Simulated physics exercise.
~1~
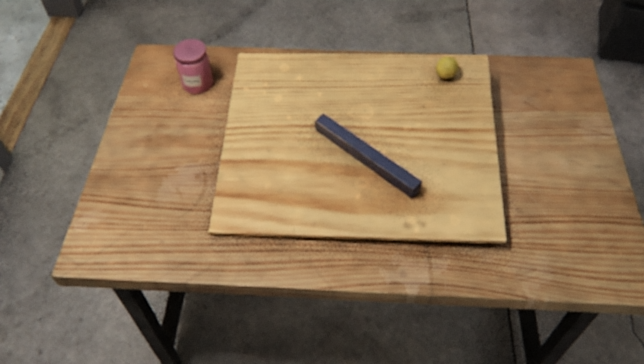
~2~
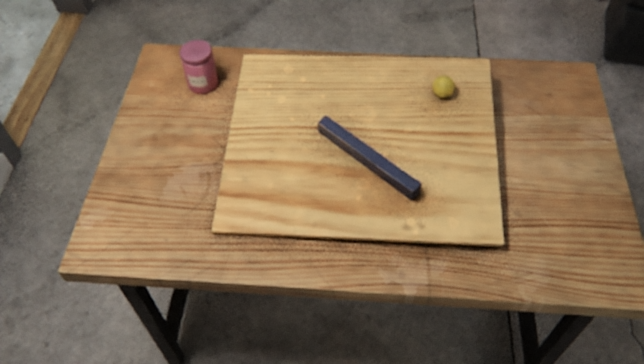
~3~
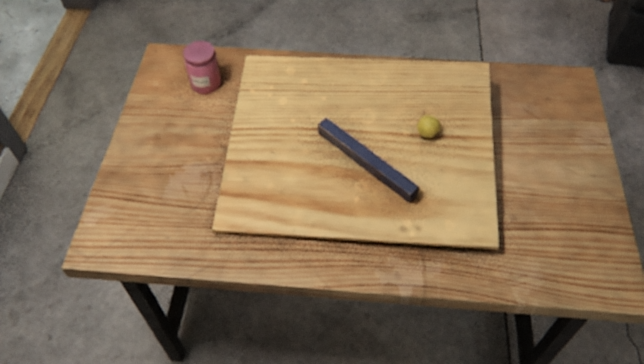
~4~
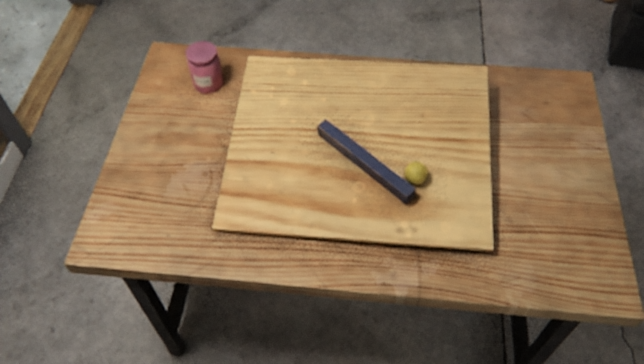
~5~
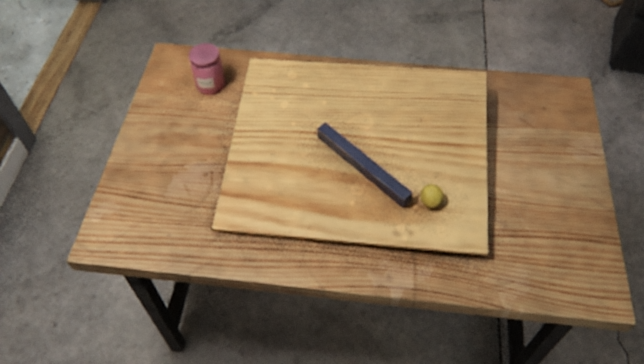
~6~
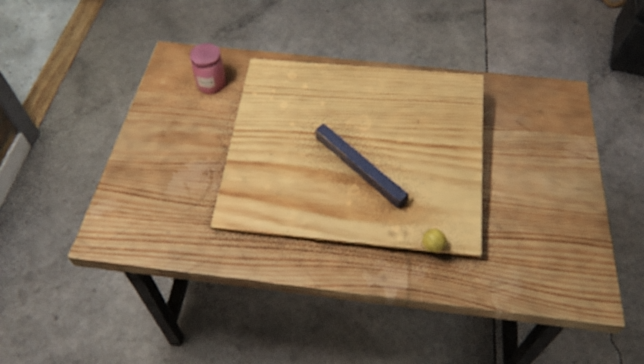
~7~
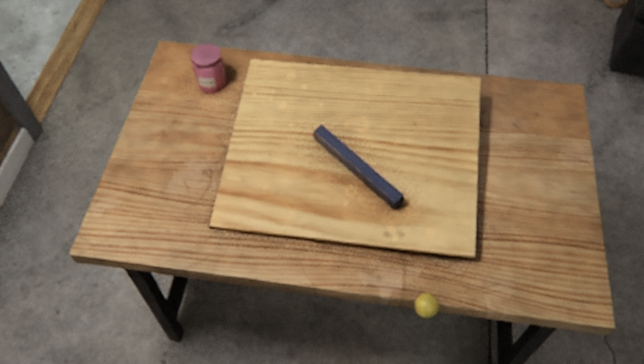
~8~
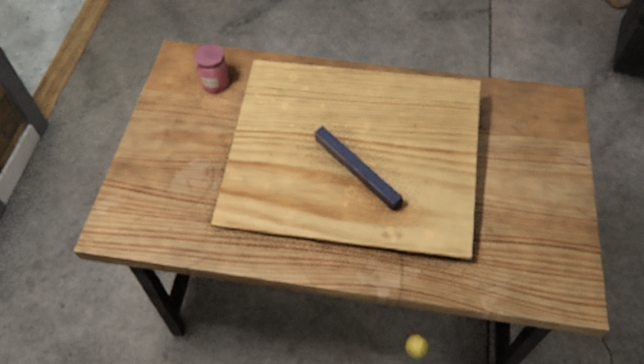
We see a wide wooden board on a table with a dark bar fixed across it and a pink jar nearby. A yellow lemon rolls down the board, meets the bar's lower end, passes around it, and drops over the near edge, while the jar stays put.
